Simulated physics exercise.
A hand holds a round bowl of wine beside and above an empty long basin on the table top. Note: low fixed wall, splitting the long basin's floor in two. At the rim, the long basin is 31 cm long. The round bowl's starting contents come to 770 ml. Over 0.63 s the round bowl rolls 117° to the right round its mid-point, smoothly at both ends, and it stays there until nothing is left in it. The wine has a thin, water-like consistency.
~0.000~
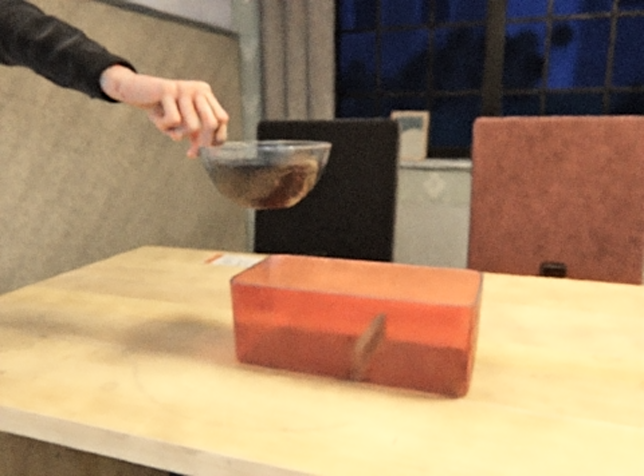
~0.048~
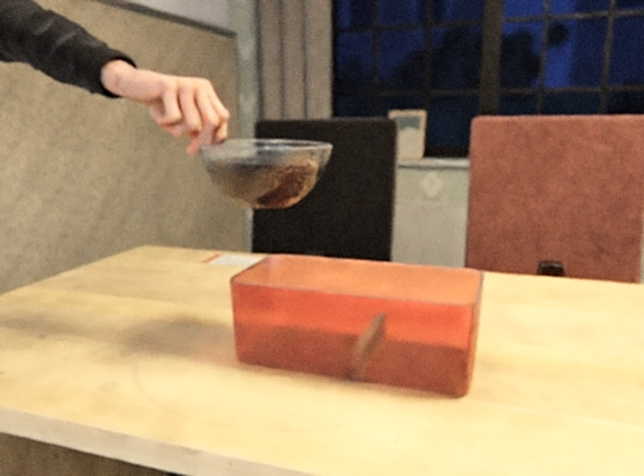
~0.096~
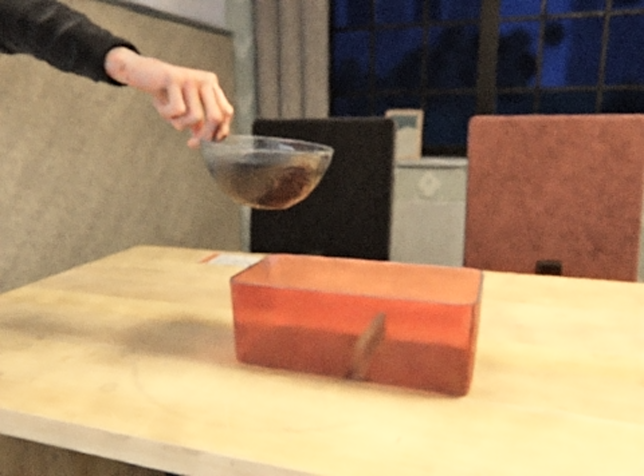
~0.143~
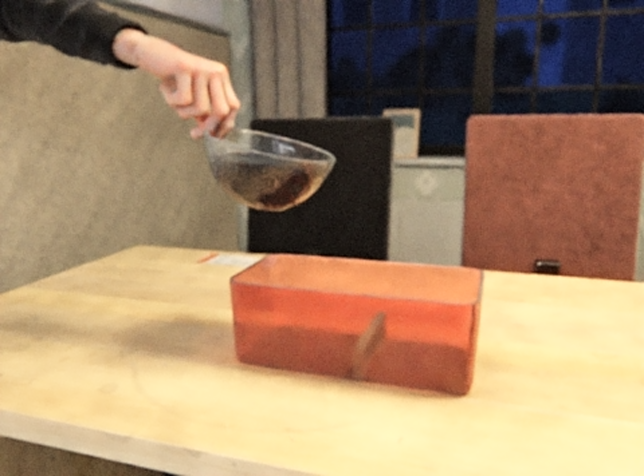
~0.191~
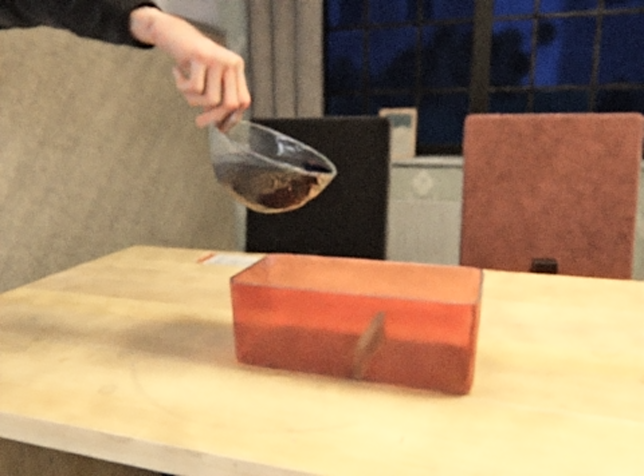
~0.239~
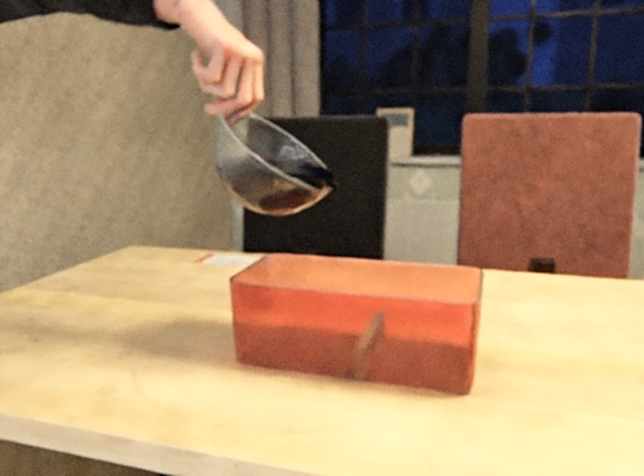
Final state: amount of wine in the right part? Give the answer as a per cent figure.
Approximately 34 %.
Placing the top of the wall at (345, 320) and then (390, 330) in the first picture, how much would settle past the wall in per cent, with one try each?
Try 1: 60 %; try 2: 20 %.
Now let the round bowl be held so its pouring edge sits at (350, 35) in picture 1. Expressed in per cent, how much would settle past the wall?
It would then come to around 55 percent.
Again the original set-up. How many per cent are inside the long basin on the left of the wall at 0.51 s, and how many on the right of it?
Left: Around 52. Right: Around 22.
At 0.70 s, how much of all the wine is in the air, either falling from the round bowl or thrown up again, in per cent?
I'd say some 14 per cent is in the air.
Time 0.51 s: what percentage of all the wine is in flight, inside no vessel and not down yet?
22 %.
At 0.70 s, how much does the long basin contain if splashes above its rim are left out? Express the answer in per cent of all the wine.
I reckon close to 86 per cent.
By 0.51 s the tilt is 106° and 4 per cent is still to pour, 52 is left of the wall and 21 right of it.
By 0.70 s the tilt is 117° and 0 per cent is still to pour, 58 is left of the wall and 28 right of it.
By 0.91 s the tilt is 117° and 0 per cent is still to pour, 55 is left of the wall and 34 right of it.
By 1.13 s the tilt is 117° and 0 per cent is still to pour, 55 is left of the wall and 34 right of it.
At rest 55 per cent lies left of the wall, 34 right of it and 11 outside.
